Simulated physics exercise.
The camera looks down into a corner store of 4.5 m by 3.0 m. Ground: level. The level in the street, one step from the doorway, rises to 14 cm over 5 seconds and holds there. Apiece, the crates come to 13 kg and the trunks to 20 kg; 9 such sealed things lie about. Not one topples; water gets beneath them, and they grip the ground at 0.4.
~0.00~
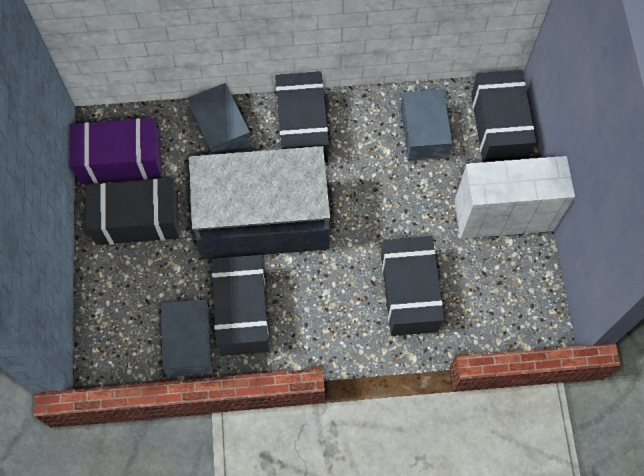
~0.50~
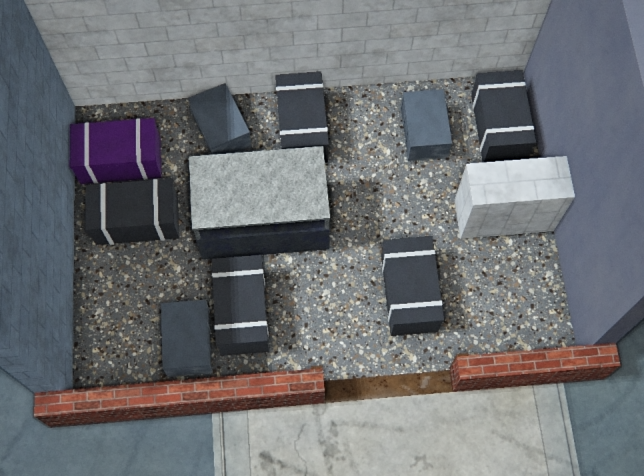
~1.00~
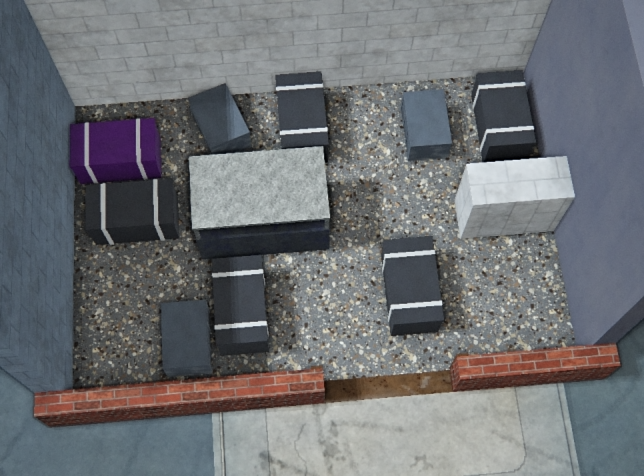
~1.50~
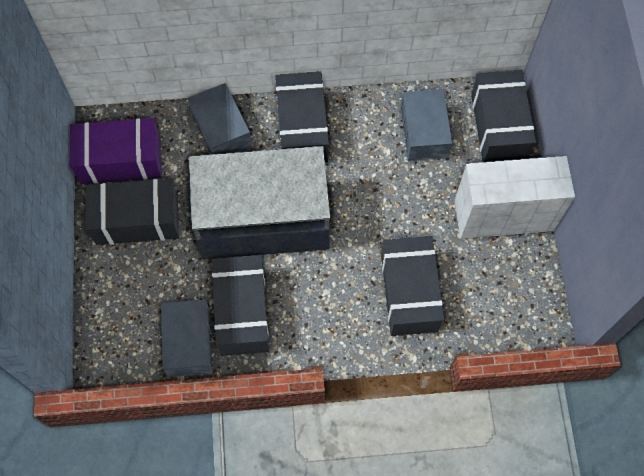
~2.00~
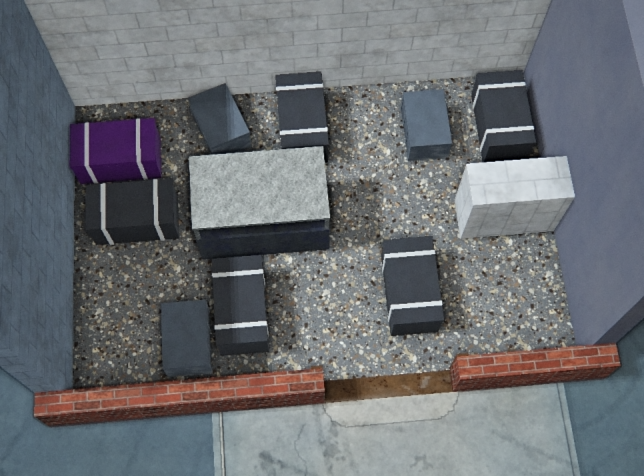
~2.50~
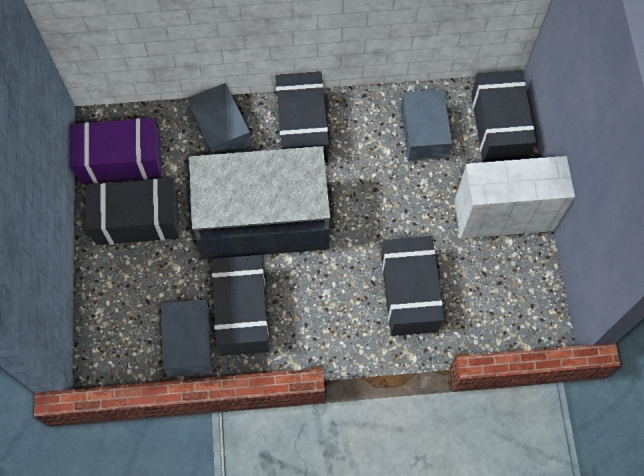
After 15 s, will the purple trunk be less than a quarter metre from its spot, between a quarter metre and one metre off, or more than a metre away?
Stays close by.
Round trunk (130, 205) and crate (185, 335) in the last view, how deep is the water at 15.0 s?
About 8 and 7 cm.
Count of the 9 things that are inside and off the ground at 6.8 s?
At that time the total is 0.
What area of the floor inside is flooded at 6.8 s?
Around 6.5 m2 of it.
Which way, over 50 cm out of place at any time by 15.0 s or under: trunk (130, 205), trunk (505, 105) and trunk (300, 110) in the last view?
Note - in order: Smaller; smaller; farther.
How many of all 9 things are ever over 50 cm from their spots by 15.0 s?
I count 3 of them.
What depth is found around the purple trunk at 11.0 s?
The depth there is around 2 cm.
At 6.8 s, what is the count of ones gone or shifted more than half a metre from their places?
I make it 0 by then.
After 3.5 s the purple trunk is near (113, 142), 0.0 m from its start, aground; 0 afloat.
After 6.8 s the purple trunk is near (113, 142), 0.0 m from its start, aground; 0 afloat.
After 11.0 s the purple trunk is near (113, 142), 0.0 m from its start, aground; 3 afloat.
After 15.0 s the purple trunk is near (108, 143), 0.0 m from its start, afloat; 9 afloat.
